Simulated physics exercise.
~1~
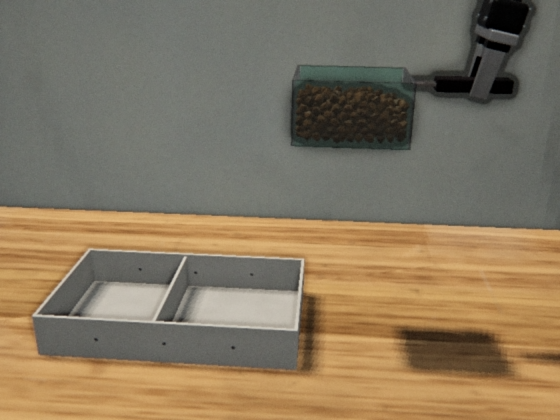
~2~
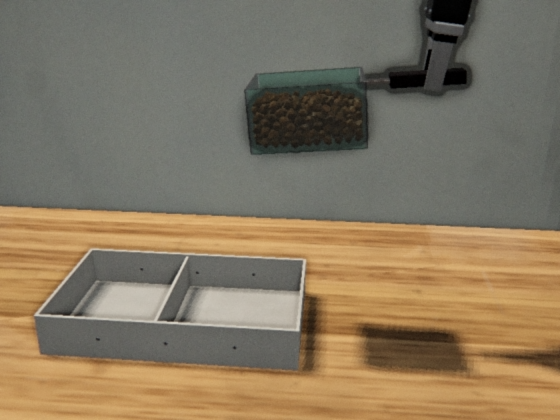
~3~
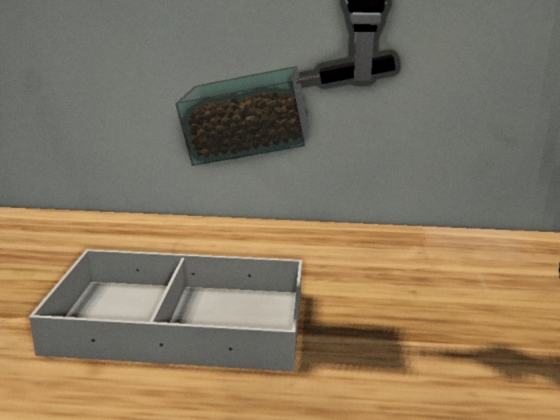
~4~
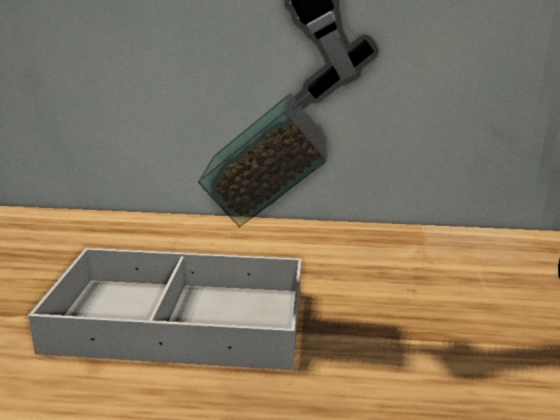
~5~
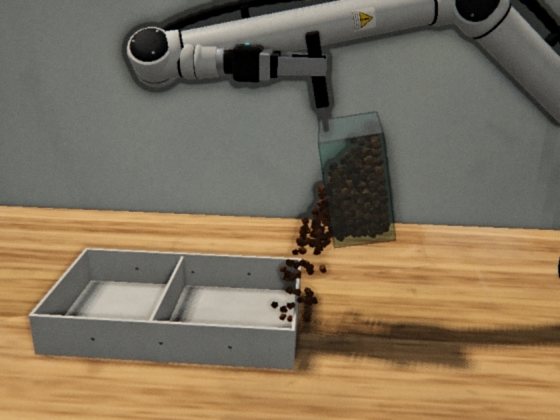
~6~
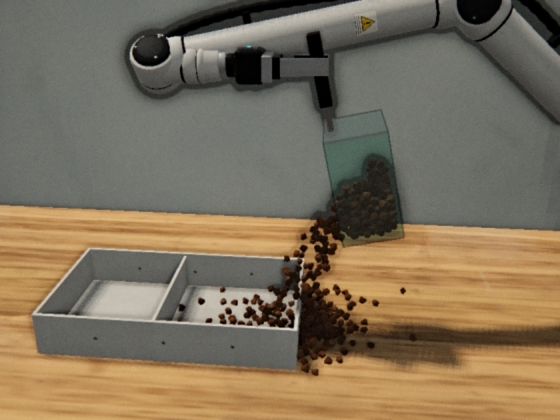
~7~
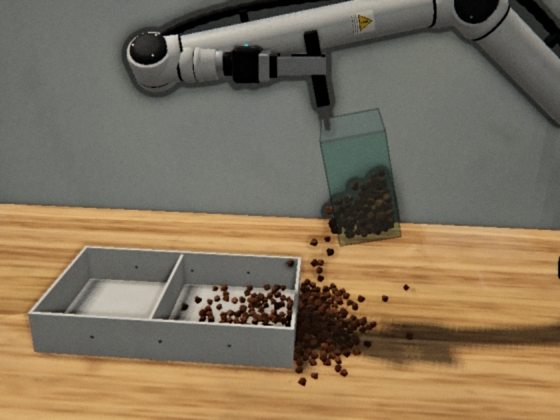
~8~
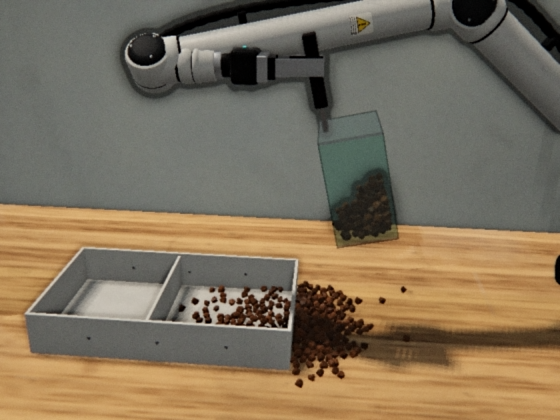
In this clip, a robot arm moves a clear box of brown pellets left over a tabletop, then swings back right while tipping it steeply, spilling pellets into the right part of a gray divided tray and onto the table beside it, with some left in the box.
